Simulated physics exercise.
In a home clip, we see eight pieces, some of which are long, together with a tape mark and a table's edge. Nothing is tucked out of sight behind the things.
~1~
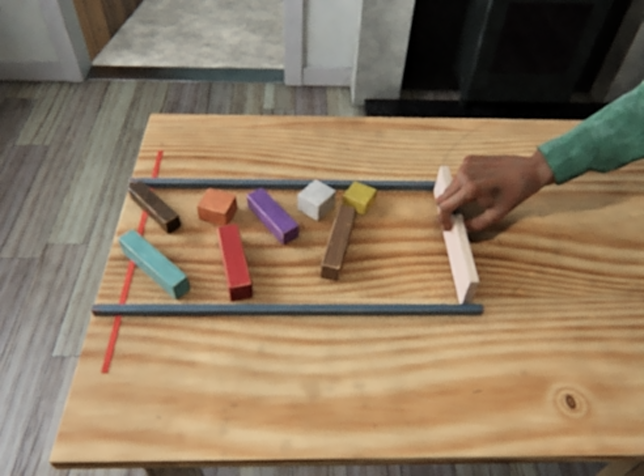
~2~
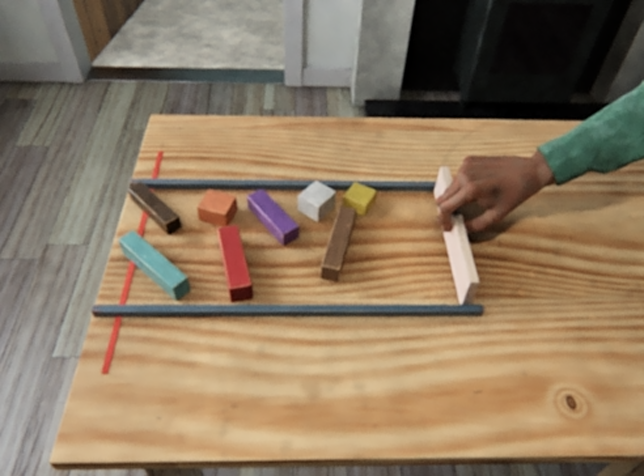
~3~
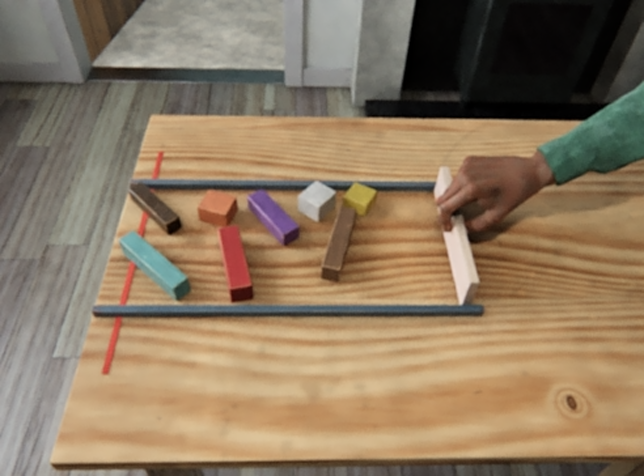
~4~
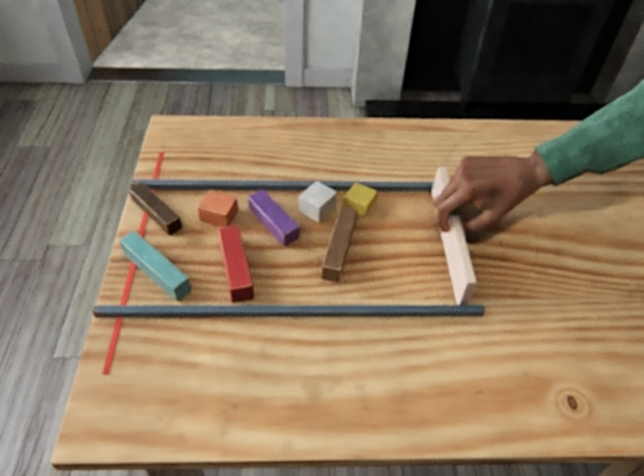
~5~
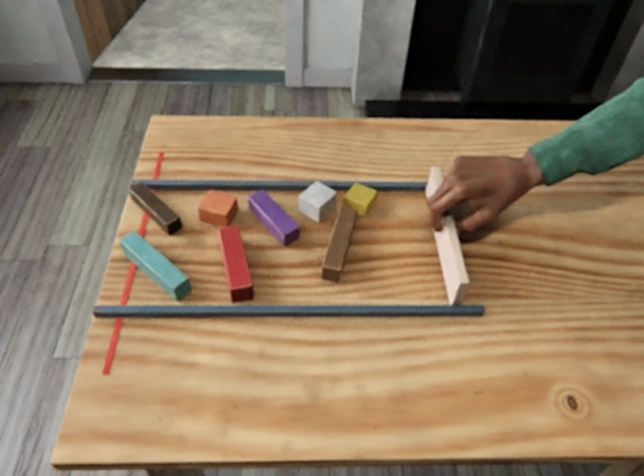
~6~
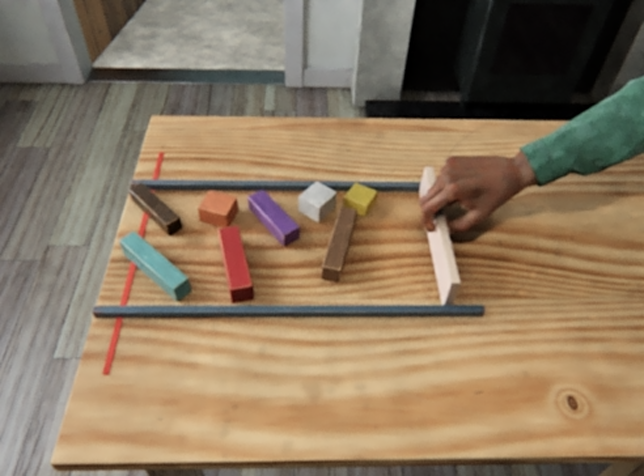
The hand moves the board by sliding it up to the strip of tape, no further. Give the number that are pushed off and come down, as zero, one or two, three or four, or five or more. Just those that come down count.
Five or more come down.
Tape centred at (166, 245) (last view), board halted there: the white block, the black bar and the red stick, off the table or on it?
OK, so the white block stays where it is, the black bar comes off, and the red stick? It stays where it is.
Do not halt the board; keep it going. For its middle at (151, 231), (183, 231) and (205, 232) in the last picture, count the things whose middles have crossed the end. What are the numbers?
Respectively, 5, 2 and 0.
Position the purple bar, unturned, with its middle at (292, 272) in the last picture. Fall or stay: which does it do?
If so, it ends up falling.
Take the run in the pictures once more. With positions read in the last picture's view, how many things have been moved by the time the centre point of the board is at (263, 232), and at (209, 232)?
At the one place 6, at the other 8.
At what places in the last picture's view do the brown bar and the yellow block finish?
Around (126, 242) and around (134, 201).
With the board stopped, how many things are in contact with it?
That would be 2 of them.
A little later, none off yet; black bar at rest near (155, 209); turquoise bar at rest near (155, 265); orange block at rest near (219, 209).
Next, none off yet; black bar moving near (152, 210); turquoise bar at rest near (155, 265); orange block shifted well along near (170, 197).
When it is over, the number that fall off is five or more; down, white block, purple bar, red stick, orange block, turquoise bar and black bar.
